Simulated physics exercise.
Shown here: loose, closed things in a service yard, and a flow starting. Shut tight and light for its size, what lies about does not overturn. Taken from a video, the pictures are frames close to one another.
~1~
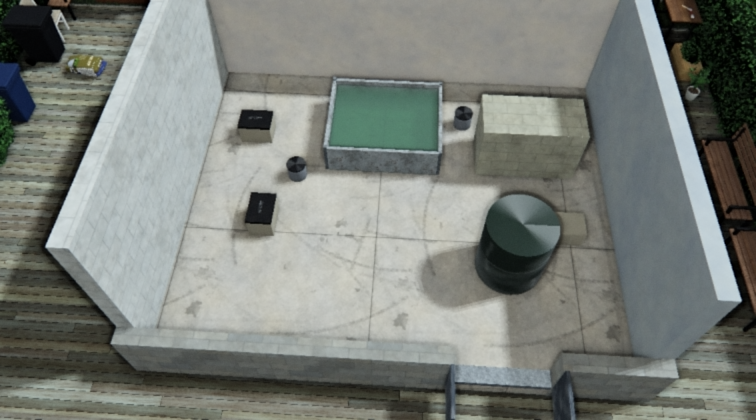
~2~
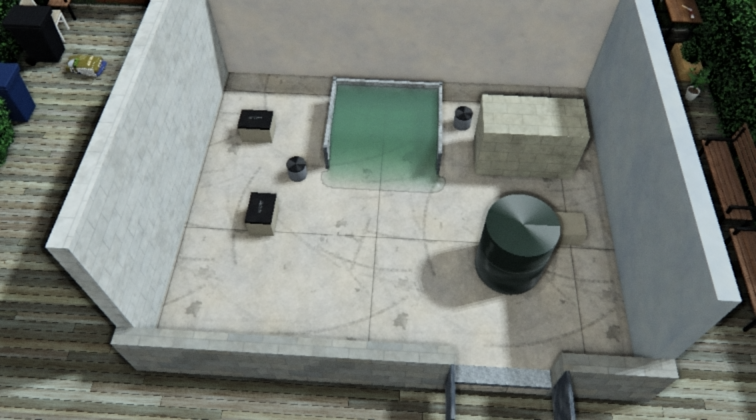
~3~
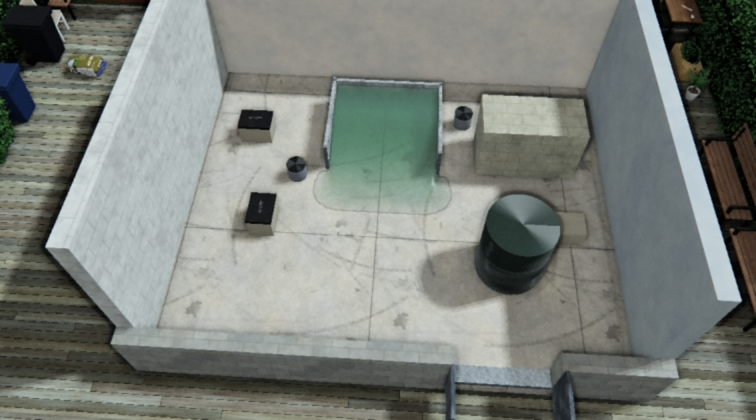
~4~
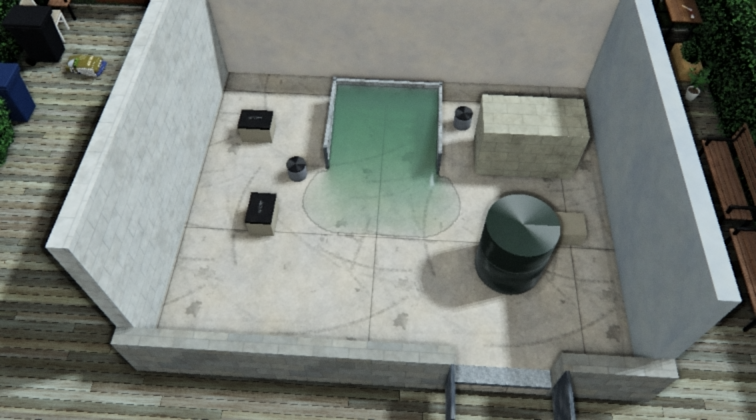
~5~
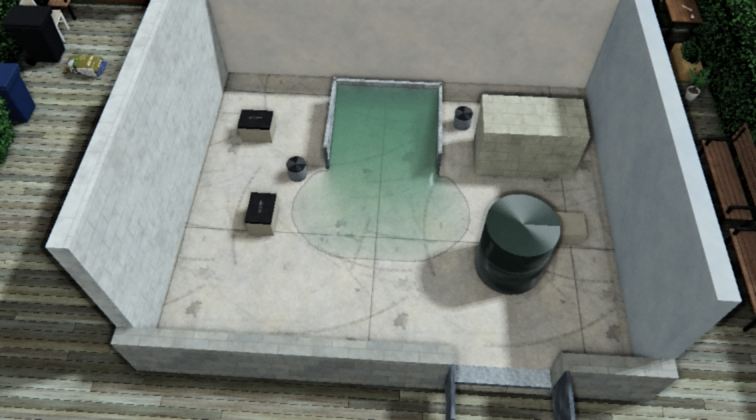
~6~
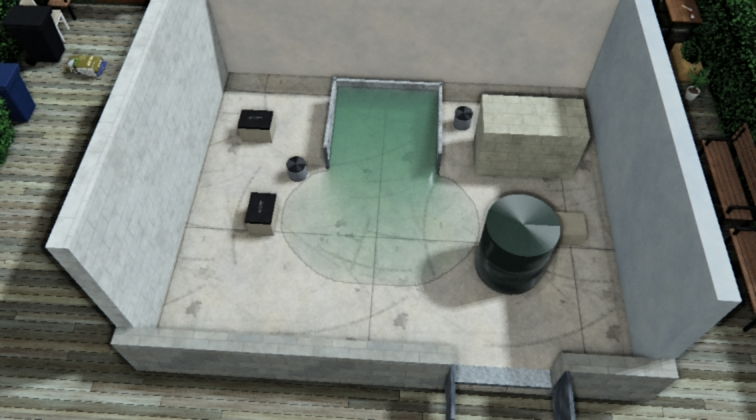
At the start, green liquid fills a rectangular walled tank against the back wall of a pale enclosure. The tank's front side disappears and the liquid pours onto the floor, spreading forward in a widening, rounded sheet between the small boxes and the dark green cylinder, while the surrounding objects stay still.
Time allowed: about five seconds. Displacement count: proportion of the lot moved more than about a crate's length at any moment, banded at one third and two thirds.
Proportion: Below one third.
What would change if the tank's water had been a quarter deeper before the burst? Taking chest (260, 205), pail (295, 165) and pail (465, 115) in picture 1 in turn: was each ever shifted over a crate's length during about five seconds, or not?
Object 1: Passed the mark. Object 2: Stayed below the mark. Object 3: Stayed below the mark.
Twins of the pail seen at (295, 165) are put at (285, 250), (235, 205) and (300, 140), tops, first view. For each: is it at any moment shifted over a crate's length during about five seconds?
One after the other: Pushed that far, never so far, less than that.
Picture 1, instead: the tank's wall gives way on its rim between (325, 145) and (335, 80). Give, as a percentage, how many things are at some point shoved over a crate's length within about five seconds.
Near 60 in a hundred.
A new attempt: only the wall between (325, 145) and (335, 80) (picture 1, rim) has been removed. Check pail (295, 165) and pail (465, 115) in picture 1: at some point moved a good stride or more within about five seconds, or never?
Taking them in turn, the first got that far and the second never got there.
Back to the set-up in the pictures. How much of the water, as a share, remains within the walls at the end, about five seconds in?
86 %.
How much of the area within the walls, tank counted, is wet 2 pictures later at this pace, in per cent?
30 %, give or take.
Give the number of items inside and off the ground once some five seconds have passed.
Well, I'd say 0.
A moment on, 0 of 5 are well off their spots; 0 afloat.
Next, 0 of 5 are well off their spots; 0 afloat.
Later, 0 of 5 are well off their spots; 0 afloat.
In the end, 0 of 5 are well off their spots, and 0 have been at some point; 0 afloat.
